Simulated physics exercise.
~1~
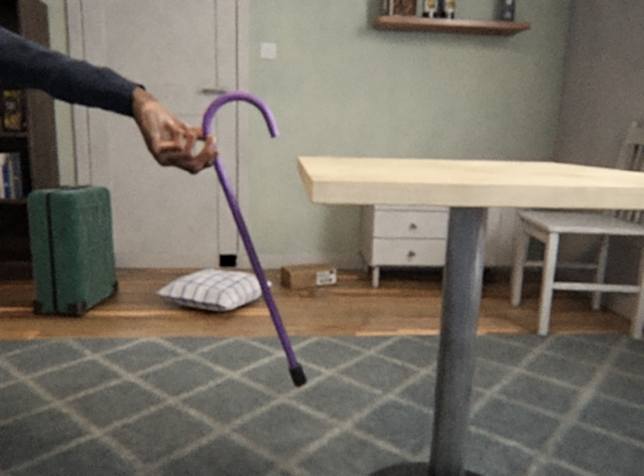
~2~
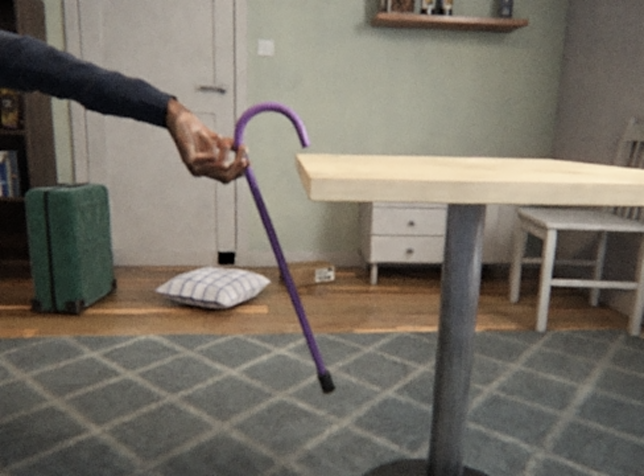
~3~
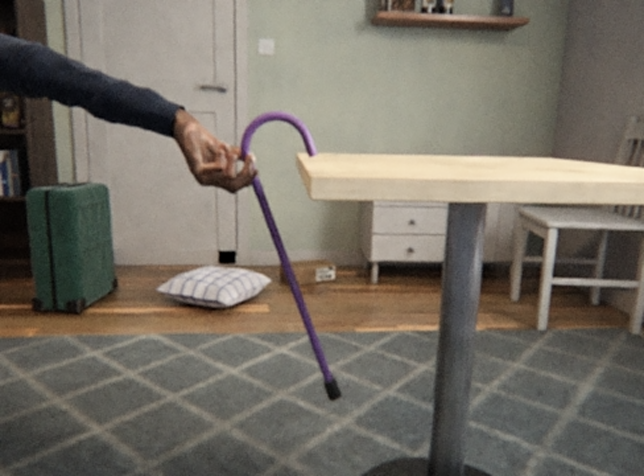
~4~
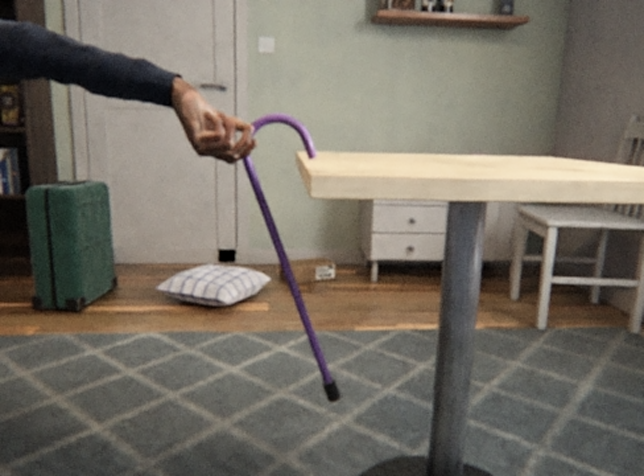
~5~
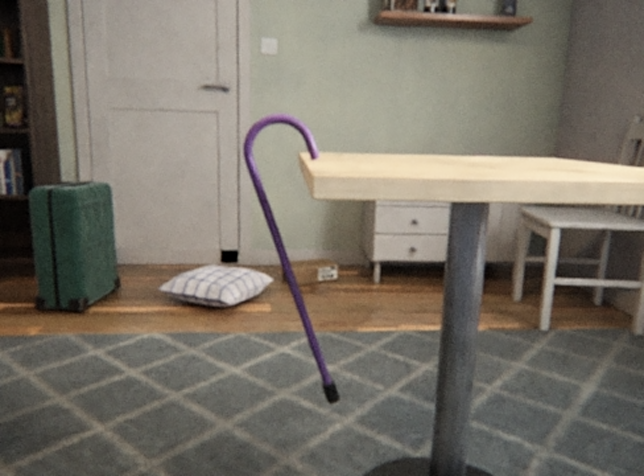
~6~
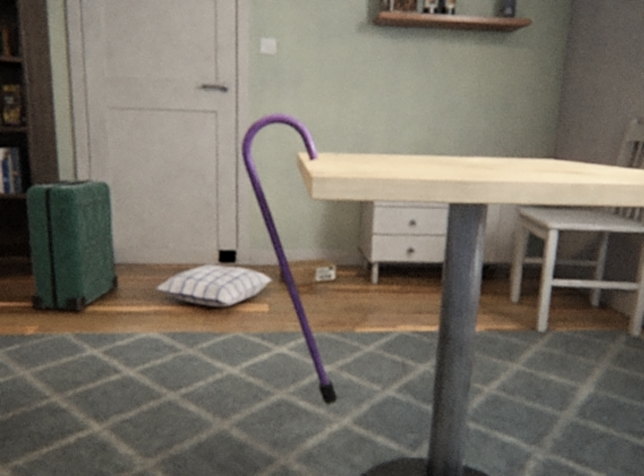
A hand hooks a purple cane on the table's left edge, and it stays hanging.
